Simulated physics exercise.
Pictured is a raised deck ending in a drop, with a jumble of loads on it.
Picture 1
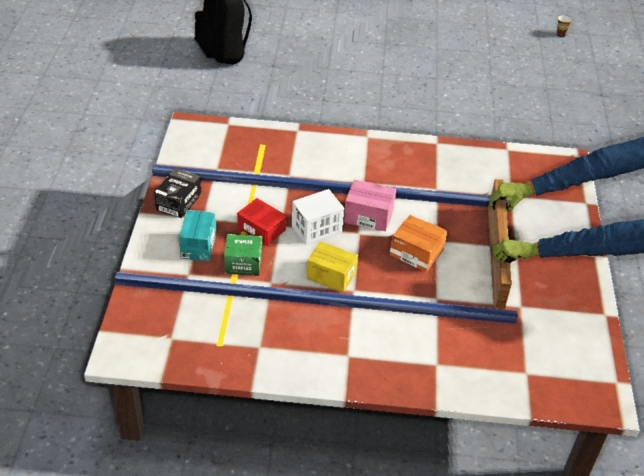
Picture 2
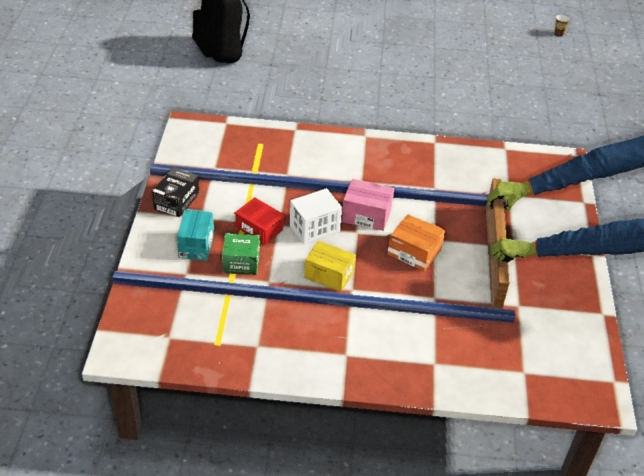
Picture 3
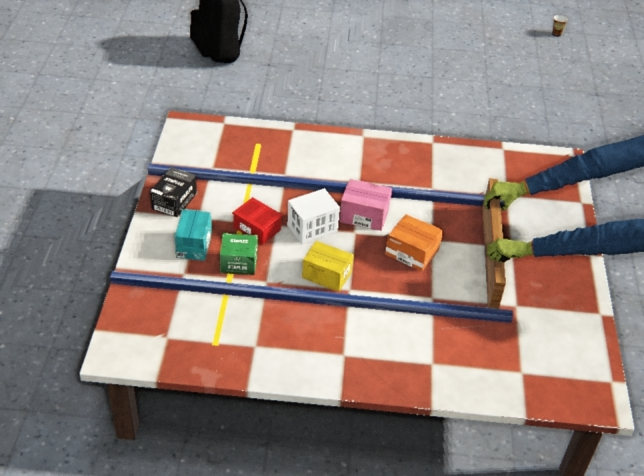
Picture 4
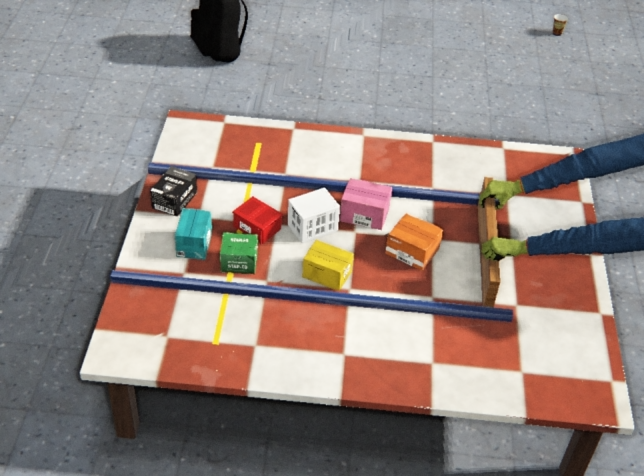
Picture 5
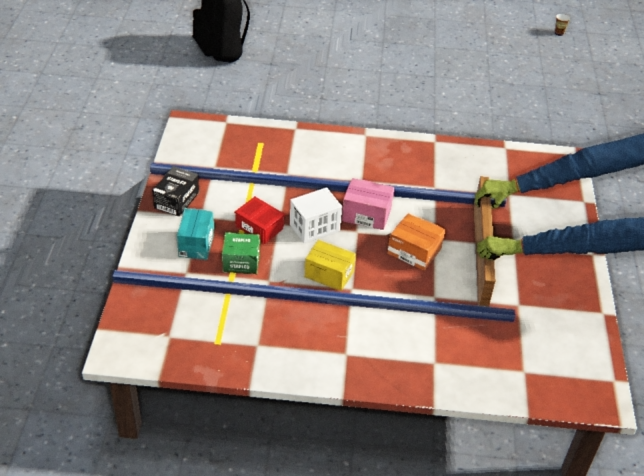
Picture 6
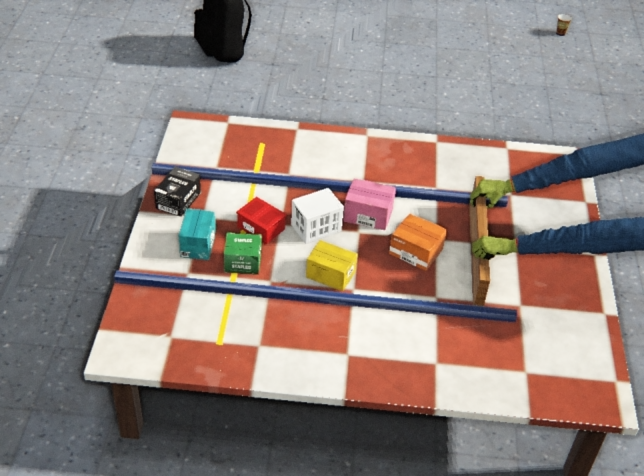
Eight coloured boxes sit scattered between two blue rails on a red-and-white checkered table, seen from above on a grey tiled floor. Black, turquoise, green and red are towards the left around a yellow line, with white, pink, yellow and orange further right, and a dark bag behind. Gloved hands slide a wooden plank slightly left, the boxes stay put, and the view sways faintly.
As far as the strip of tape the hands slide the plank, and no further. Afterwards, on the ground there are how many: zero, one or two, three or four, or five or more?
On the ground there are zero.
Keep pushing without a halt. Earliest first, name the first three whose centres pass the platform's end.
Listed earliest first: Turquoise parcel, red tote, black box.
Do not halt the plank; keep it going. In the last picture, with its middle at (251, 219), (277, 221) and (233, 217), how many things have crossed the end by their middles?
Taking the places in turn, the counts are 0, 0 and 1.
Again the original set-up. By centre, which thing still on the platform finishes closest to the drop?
Turquoise parcel.
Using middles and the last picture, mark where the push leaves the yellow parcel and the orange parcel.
The yellow parcel comes to rest close to (215, 260), while the orange parcel rests close to (221, 230).
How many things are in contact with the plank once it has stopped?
That makes 3.
Soon after, none off yet; black box at rest near (178, 191); turquoise parcel at rest near (198, 234); green box at rest near (243, 254).
Then, none off yet; black box at rest near (178, 191); turquoise parcel moved about its own width near (173, 240); green box moved a little near (224, 253).
At rest, the number that fall off is zero.
